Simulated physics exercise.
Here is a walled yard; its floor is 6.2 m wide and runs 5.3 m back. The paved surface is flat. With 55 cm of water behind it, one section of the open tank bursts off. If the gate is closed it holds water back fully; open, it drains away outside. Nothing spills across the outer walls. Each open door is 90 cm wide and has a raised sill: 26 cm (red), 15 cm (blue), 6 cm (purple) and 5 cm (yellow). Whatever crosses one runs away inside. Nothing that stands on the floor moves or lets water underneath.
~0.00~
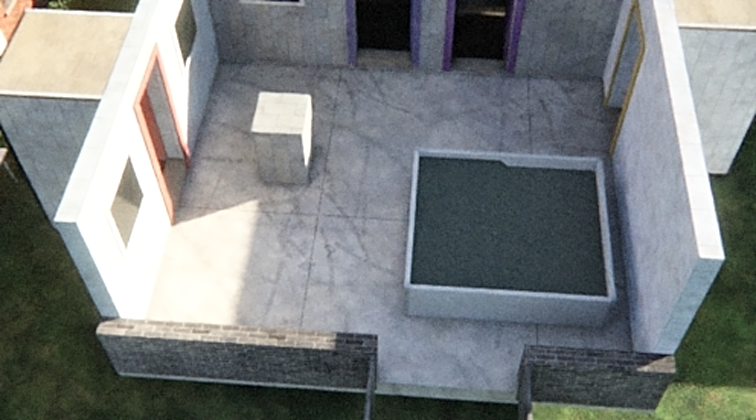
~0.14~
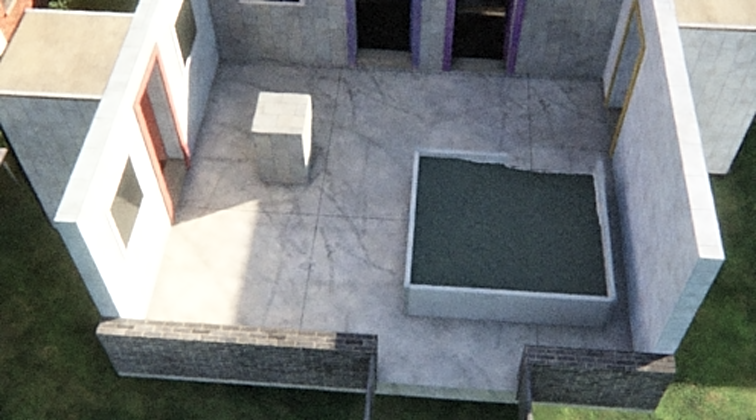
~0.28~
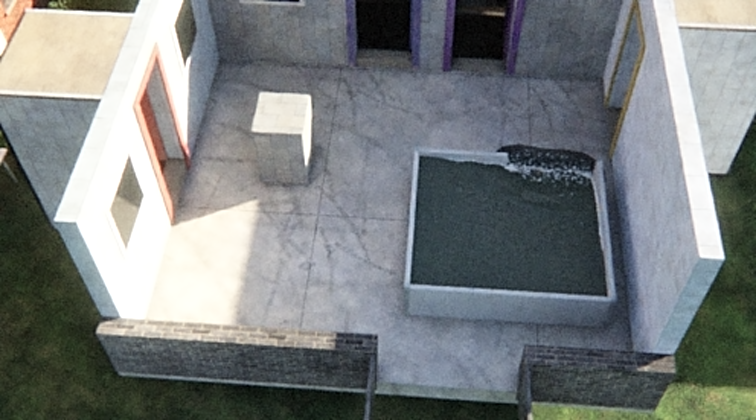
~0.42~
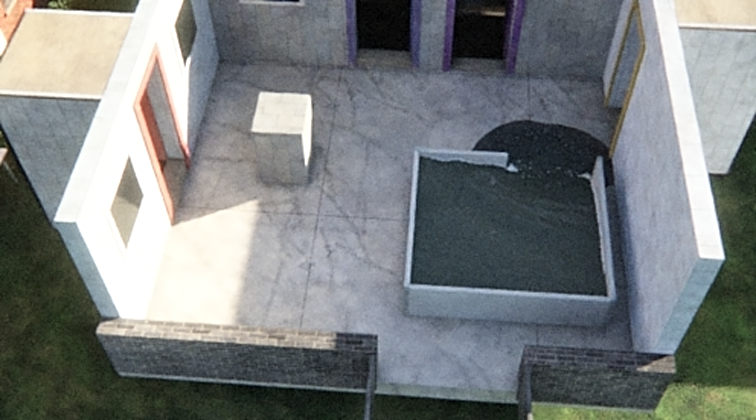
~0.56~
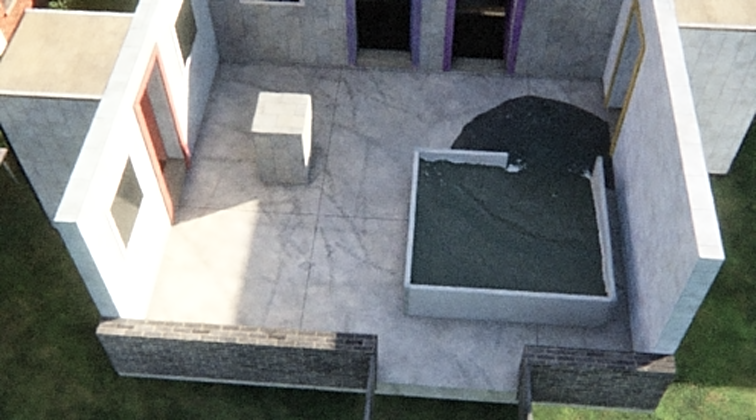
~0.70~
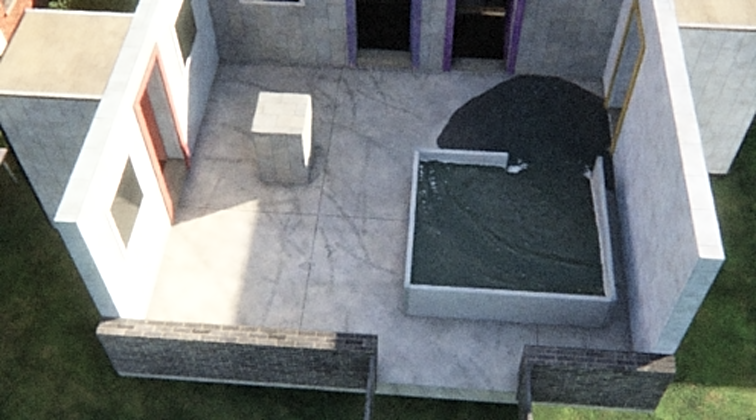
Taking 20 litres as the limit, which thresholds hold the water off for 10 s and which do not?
Door by door: At the red door it stays under the limit; at the blue door it stays under the limit; at the purple door it passes the limit; at the yellow door it exceeds the limit.
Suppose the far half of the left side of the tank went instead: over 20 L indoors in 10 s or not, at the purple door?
Then: Purple under.
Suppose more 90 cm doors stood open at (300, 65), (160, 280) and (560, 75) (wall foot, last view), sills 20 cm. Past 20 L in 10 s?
In turn: Under, below, above.
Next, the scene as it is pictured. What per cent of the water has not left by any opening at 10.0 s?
Roughly 72 in a hundred.
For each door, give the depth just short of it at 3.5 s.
In cm: Red 0, blue 10, purple 17, yellow 20.
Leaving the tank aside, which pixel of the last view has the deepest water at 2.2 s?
Near (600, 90).
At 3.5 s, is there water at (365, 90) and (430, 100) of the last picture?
In turn: Under water, flooded.
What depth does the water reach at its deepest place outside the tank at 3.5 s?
About 26 cm.
After 1.4 s water covers 20 % of the floor and is deepest (46 cm) near (600, 90); red door not reached, blue door not reached, purple door 16 cm at the sill, 12 L in, yellow door 17 cm at the sill, 11 L in.
After 2.2 s water covers 20 % of the floor and is deepest (38 cm) near (600, 90); red door not reached, blue door 6 cm at the sill, 0 L in, purple door 20 cm at the sill, 62 L in, yellow door 23 cm at the sill, 73 L in.
After 3.5 s water covers 40 % of the floor and is deepest (26 cm) near (599, 82); red door not reached, blue door 10 cm at the sill, 0 L in, purple door 17 cm at the sill, 147 L in, yellow door 20 cm at the sill, 212 L in.
After 6.0 s water covers 70 % of the floor and is deepest (19 cm) near (601, 98); red door 7 cm at the sill, 0 L in, blue door 7 cm at the sill, 0 L in, purple door 13 cm at the sill, 222 L in, yellow door 16 cm at the sill, 400 L in.
After 10.0 s water covers 95 % of the floor and is deepest (12 cm) near (214, 79); red door 6 cm at the sill, 0 L in, blue door 5 cm at the sill, 0 L in, purple door 9 cm at the sill, 268 L in, yellow door 10 cm at the sill, 523 L in.
